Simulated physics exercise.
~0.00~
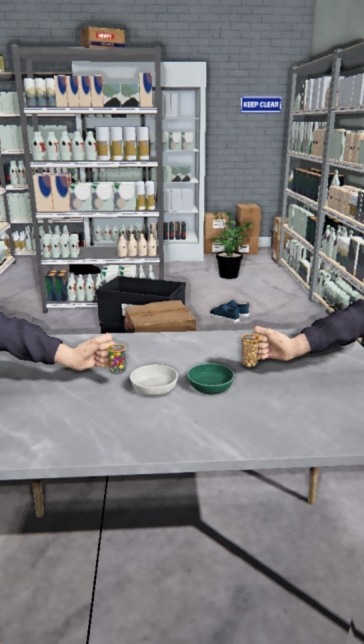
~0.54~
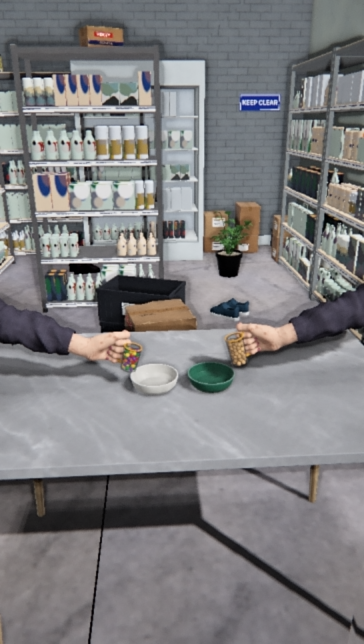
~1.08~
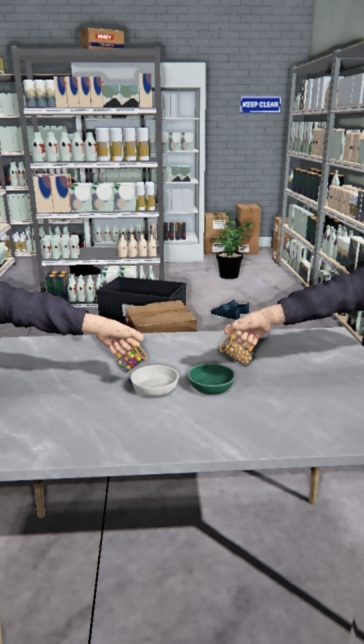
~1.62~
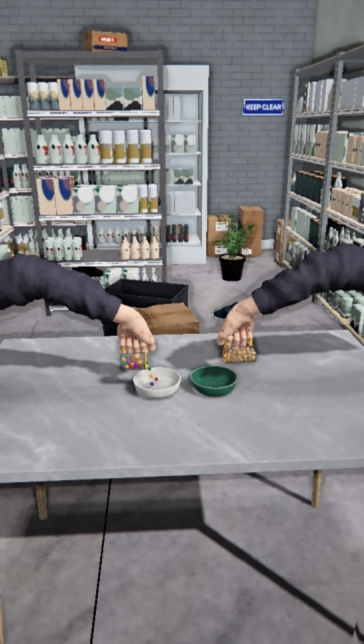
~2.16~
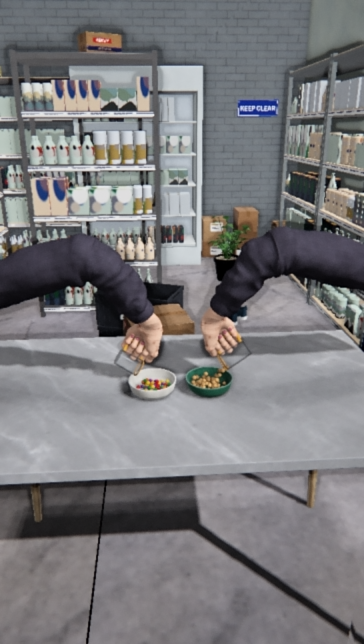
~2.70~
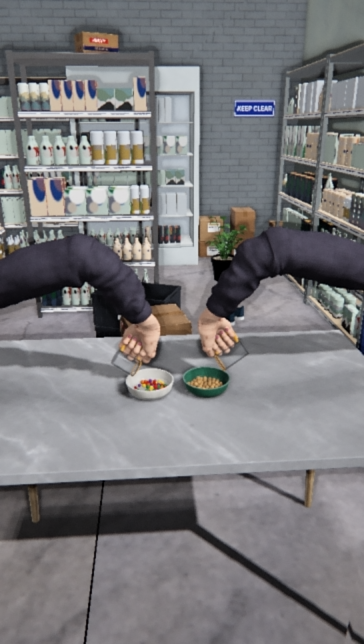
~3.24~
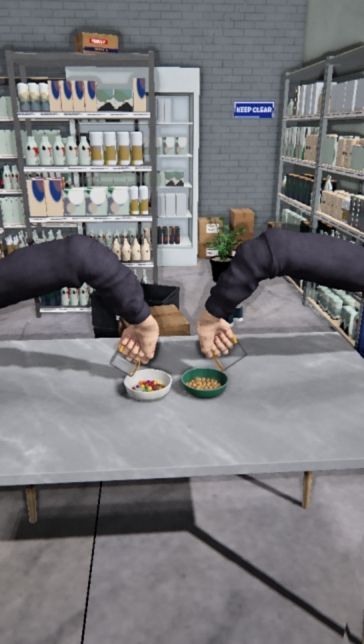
Two hands in dark sleeves, each holding a small clear cup, reach in from either side over a grey table in a storeroom, seen from the front by a slightly swaying camera. A white dish sits on the left and a green one on the right, with stocked shelves, a potted plant and a blue sign behind. The hands move inward and tilt the cups. Colourful pieces begin dropping from the left cup, and tan ones from the right. Both cups turn upside down and empty, and everything rests inside the two dishes, with nothing spilled.
